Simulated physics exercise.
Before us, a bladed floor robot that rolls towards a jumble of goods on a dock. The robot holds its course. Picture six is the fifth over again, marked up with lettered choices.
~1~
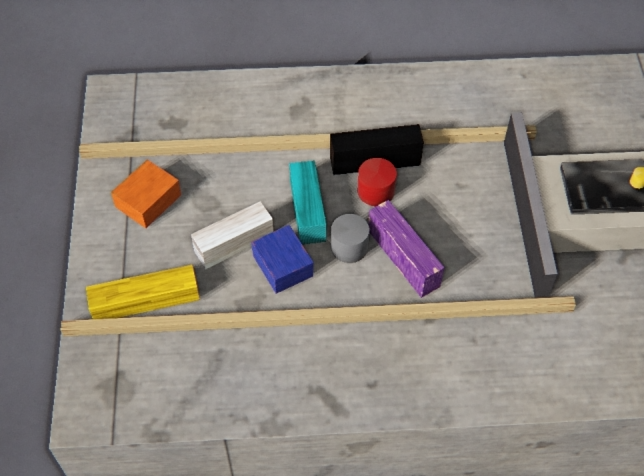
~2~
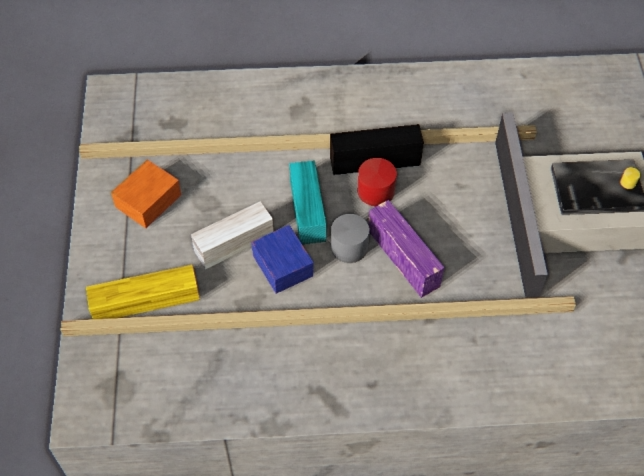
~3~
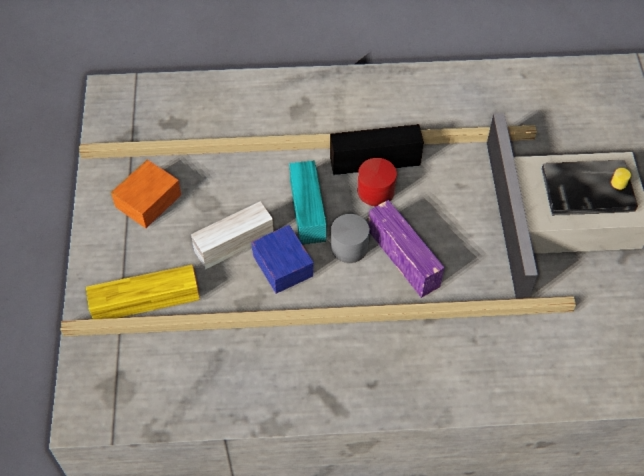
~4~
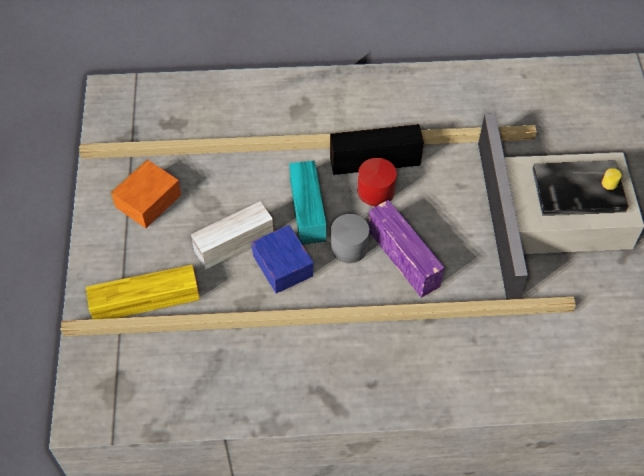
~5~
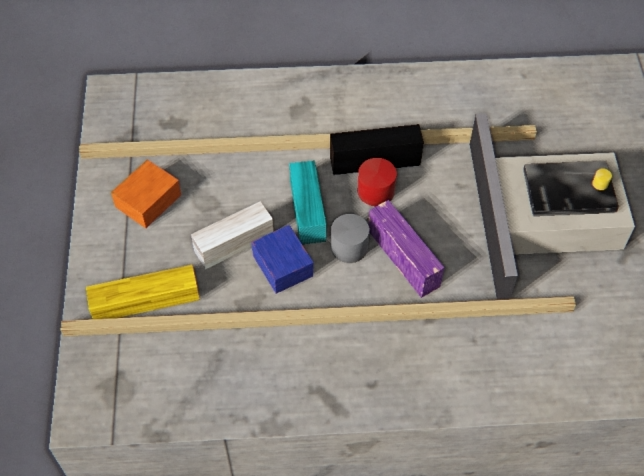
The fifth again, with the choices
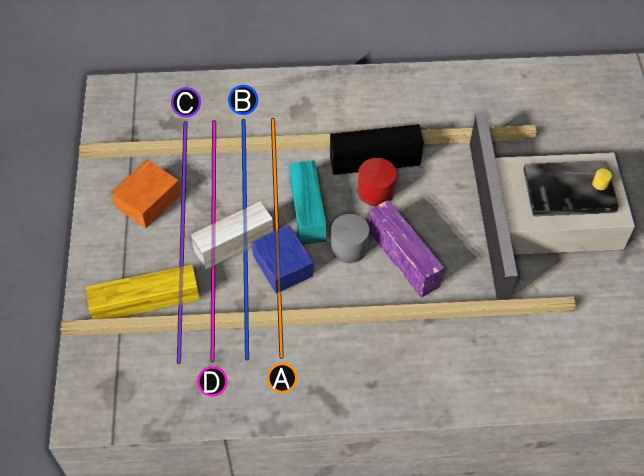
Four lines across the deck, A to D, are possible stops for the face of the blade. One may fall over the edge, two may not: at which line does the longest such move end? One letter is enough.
As far as mark C.
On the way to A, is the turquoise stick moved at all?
Yes.
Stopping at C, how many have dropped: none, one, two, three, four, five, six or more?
In all, one.
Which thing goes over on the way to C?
The yellow stick goes over.
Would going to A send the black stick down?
No.
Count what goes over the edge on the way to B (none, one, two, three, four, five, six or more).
The count is none.
On the copy, A at (277, 229); B at (245, 230); C at (182, 233); D at (213, 232).
On C. First, robot (452, 192); black stick (324, 149); purple bar (368, 251).
Then, robot (339, 197); yellow stick (137, 294); white stick (186, 229).
Finally, robot (252, 201); yellow stick over the edge; orange crate (83, 199); one fallen.
By contrast, A is within the limit but short; B is within the limit but short; D is within the limit but short.
